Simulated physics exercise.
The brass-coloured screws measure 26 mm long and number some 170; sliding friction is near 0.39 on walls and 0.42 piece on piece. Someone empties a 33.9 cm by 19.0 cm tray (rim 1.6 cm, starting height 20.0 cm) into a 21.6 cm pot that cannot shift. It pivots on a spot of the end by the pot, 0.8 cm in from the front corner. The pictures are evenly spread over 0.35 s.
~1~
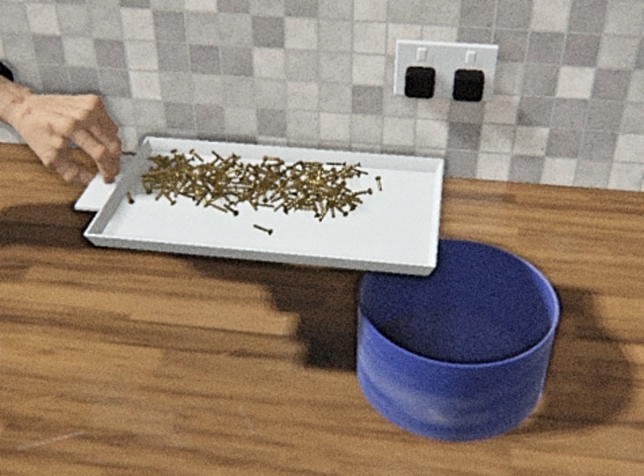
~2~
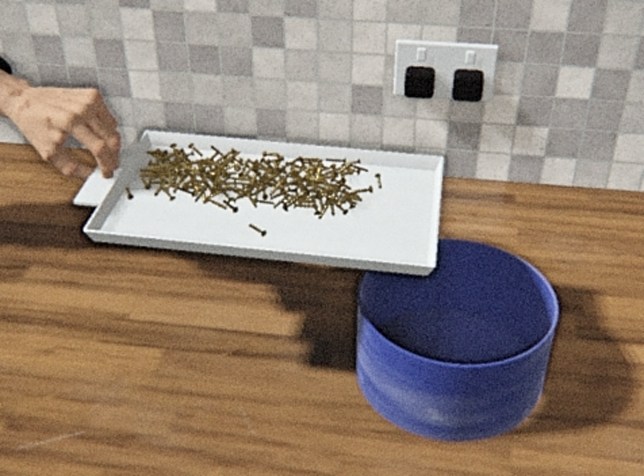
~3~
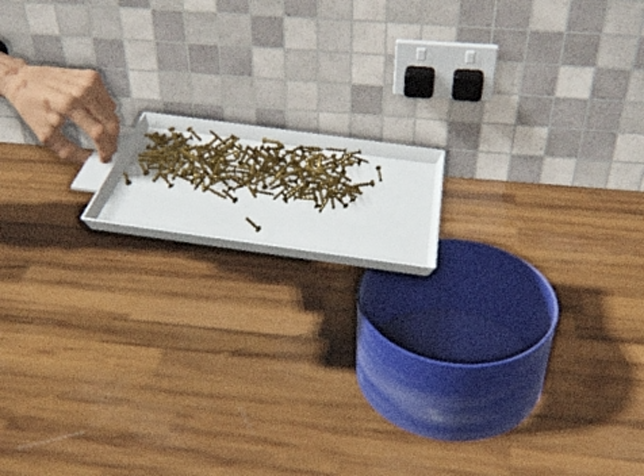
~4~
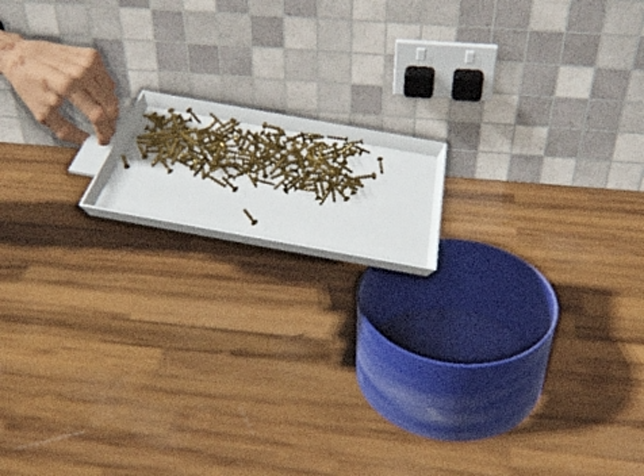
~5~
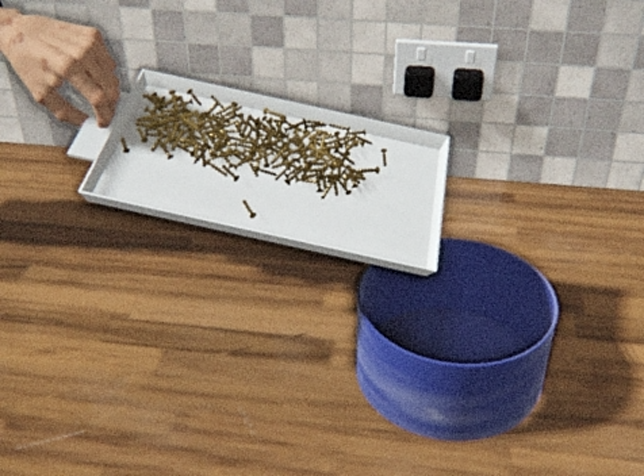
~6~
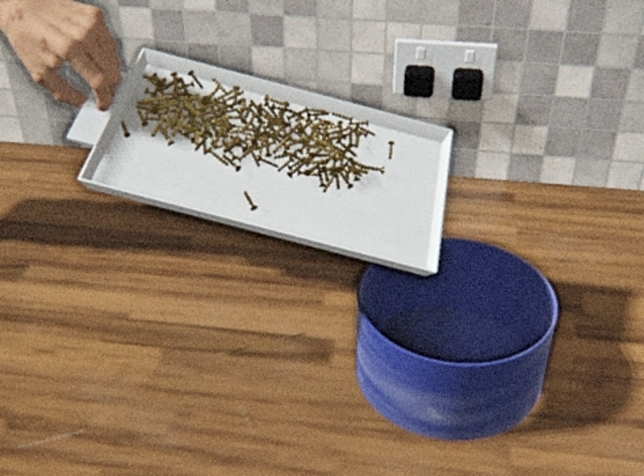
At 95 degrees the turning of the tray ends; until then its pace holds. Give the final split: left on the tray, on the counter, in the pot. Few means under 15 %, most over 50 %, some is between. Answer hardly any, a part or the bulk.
Tray hardly any, counter the bulk, pot a part.
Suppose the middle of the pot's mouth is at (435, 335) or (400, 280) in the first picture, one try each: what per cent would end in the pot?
Some 95 and 0 per cent.
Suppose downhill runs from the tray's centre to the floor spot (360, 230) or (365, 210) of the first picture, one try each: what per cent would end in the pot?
About 85 and 80 per cent.
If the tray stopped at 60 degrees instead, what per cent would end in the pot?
Then about 25 per cent.
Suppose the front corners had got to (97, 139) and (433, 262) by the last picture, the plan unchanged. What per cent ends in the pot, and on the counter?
Pot 90, counter 10.
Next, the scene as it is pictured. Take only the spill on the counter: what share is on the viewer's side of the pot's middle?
Roughly 100 per cent.
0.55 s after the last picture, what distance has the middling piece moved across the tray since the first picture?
About 20 cm.
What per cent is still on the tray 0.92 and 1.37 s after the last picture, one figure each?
About 10, 0.
Then, 0.55 s after the last picture, tilt 55 degrees; the tray holds 80 %, the pot 0 %.
Then, 0.92 s after the last picture, tilt 79 degrees; the tray holds 10 %, the pot 30 %.
Then, 1.37 s after the last picture, tilt 95 degrees; the tray holds 0 %, the pot 35 %.
In the end, tray 0 %, counter 65 %, pot 35 %.
